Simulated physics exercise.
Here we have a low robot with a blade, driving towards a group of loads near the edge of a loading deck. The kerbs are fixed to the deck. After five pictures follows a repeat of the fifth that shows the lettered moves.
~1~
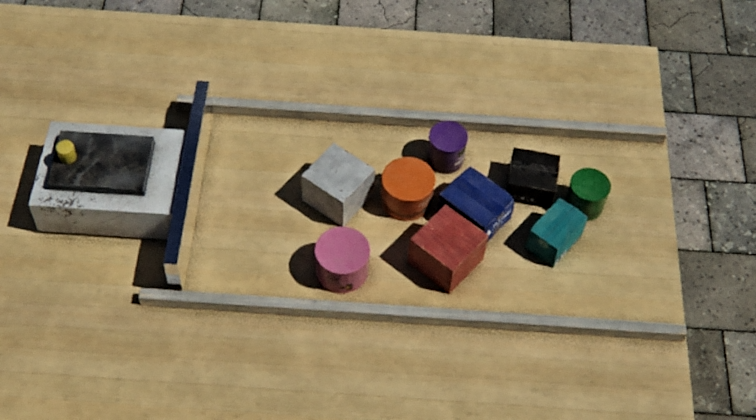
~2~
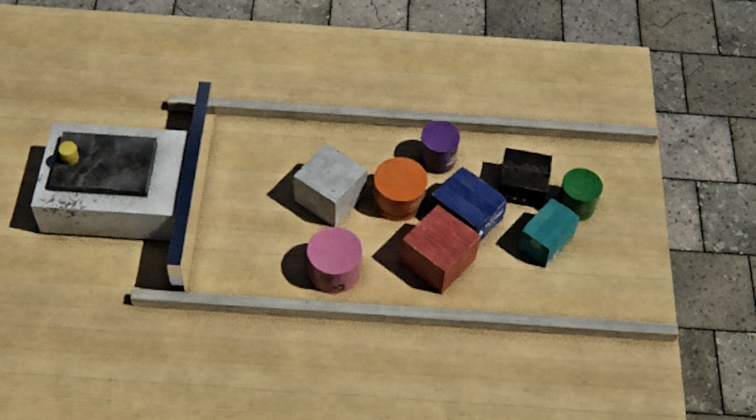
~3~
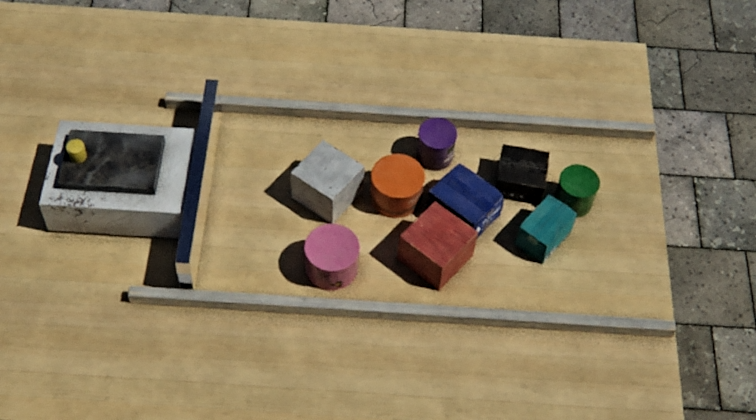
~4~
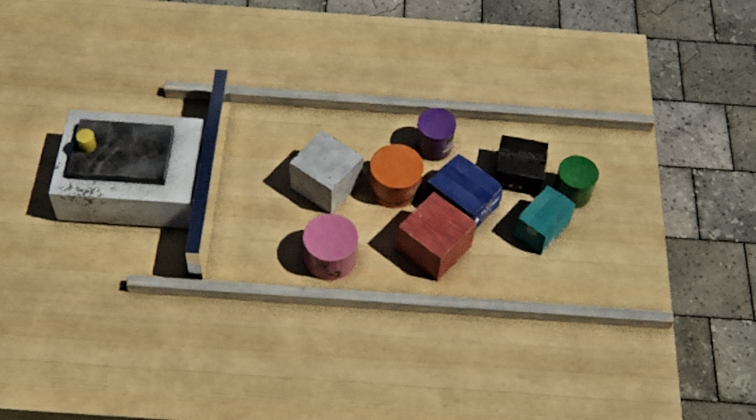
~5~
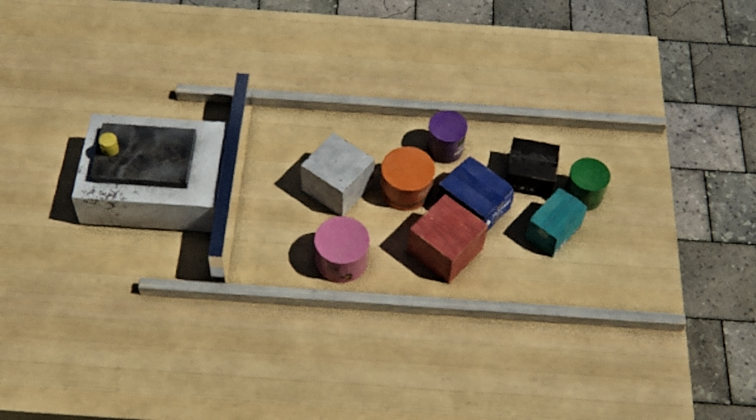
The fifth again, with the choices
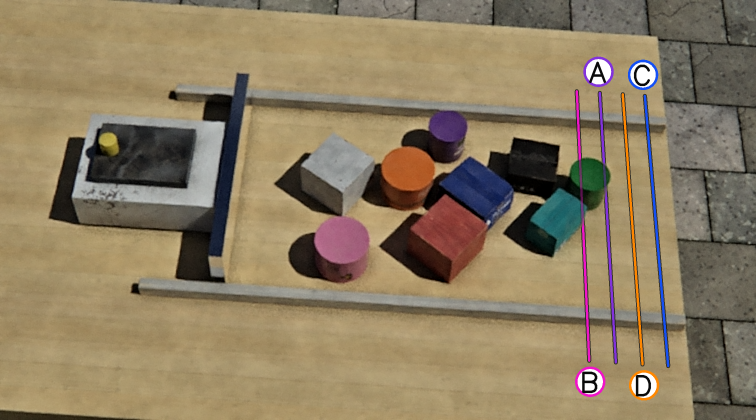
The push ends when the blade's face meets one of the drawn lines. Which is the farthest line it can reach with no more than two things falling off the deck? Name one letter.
As far as mark B.
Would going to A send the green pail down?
Yes.
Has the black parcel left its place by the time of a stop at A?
Yes.
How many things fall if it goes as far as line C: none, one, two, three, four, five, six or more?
Six or more.
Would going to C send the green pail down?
Yes.
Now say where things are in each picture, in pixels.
The first picture shows white crate (338, 185); green pail (587, 195); robot (109, 162).
The second picture shows robot (112, 163); red crate (440, 249).
The third picture shows robot (120, 161); turquoise box (545, 229).
The fourth picture shows robot (130, 151); orange pail (396, 176).
The fifth picture shows robot (152, 155); white crate (338, 175); green pail (587, 185); black parcel (532, 168).
On the marked copy, A at (607, 218); B at (583, 216); C at (656, 221); D at (632, 219).
Taking B. A third of the way, robot (280, 163); pink pail (386, 254); blue box (495, 203).
Two thirds of the way, robot (409, 172); turquoise box (637, 266); green pail (610, 180).
When it is over, robot (508, 179); green pail over the edge; blue box over the edge; two fallen.
As for the rest, A drops four; C drops nine; D drops five.
